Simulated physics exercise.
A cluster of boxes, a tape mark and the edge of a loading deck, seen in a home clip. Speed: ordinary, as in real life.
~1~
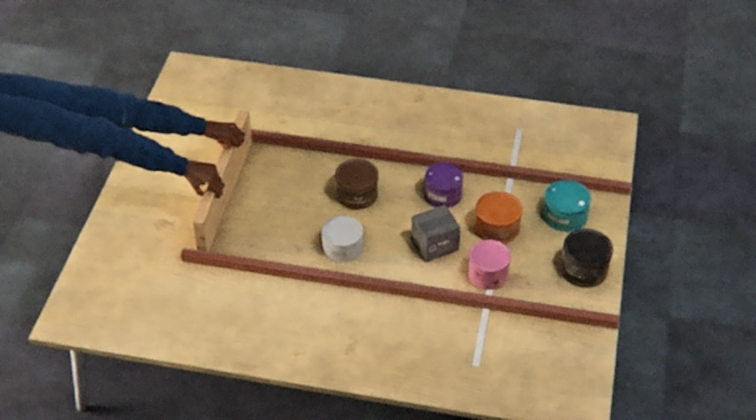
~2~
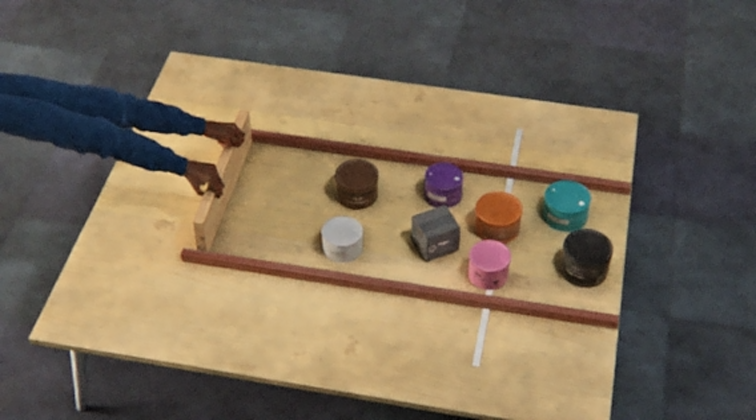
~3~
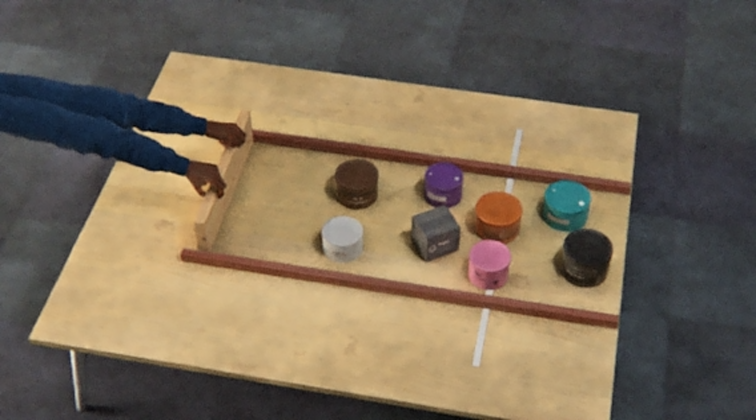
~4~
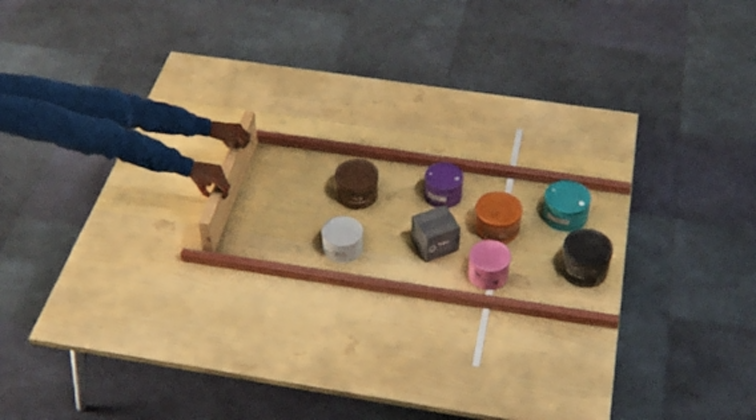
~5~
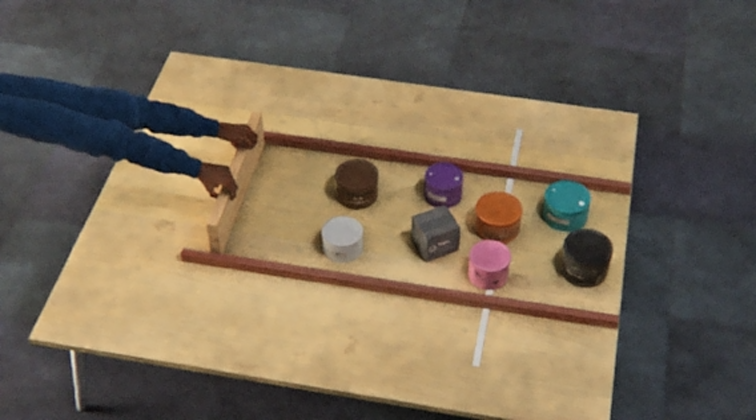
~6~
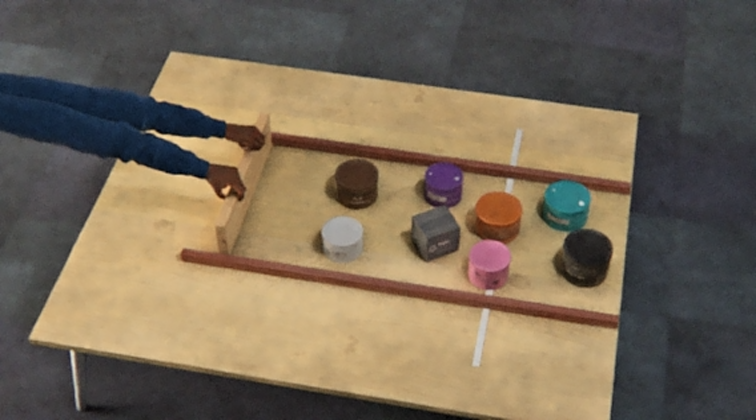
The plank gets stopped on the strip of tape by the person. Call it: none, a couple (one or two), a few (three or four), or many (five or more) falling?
Call: None.
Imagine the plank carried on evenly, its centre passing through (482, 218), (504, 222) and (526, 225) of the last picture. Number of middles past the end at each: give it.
Middles past end - pos 1: 0, pos 2: 0, pos 3: 0.
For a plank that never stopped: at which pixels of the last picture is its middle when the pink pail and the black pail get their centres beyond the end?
(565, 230) and (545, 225), more or less.
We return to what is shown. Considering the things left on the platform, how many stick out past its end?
The total comes out at 0.
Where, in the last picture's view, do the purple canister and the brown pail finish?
The purple canister ends at (553, 189) and the brown pail at (527, 209).
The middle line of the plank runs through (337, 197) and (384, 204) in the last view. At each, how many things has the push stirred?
Up to then 2, and up to the other point 3.
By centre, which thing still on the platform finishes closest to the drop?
That would be the turquoise canister.
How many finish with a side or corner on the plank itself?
Result: 2 in all.
Early on, none off yet; black pail at rest near (586, 259); turquoise canister at rest near (567, 206); orange pail at rest near (498, 218).
Finally, the number that fall off is zero.
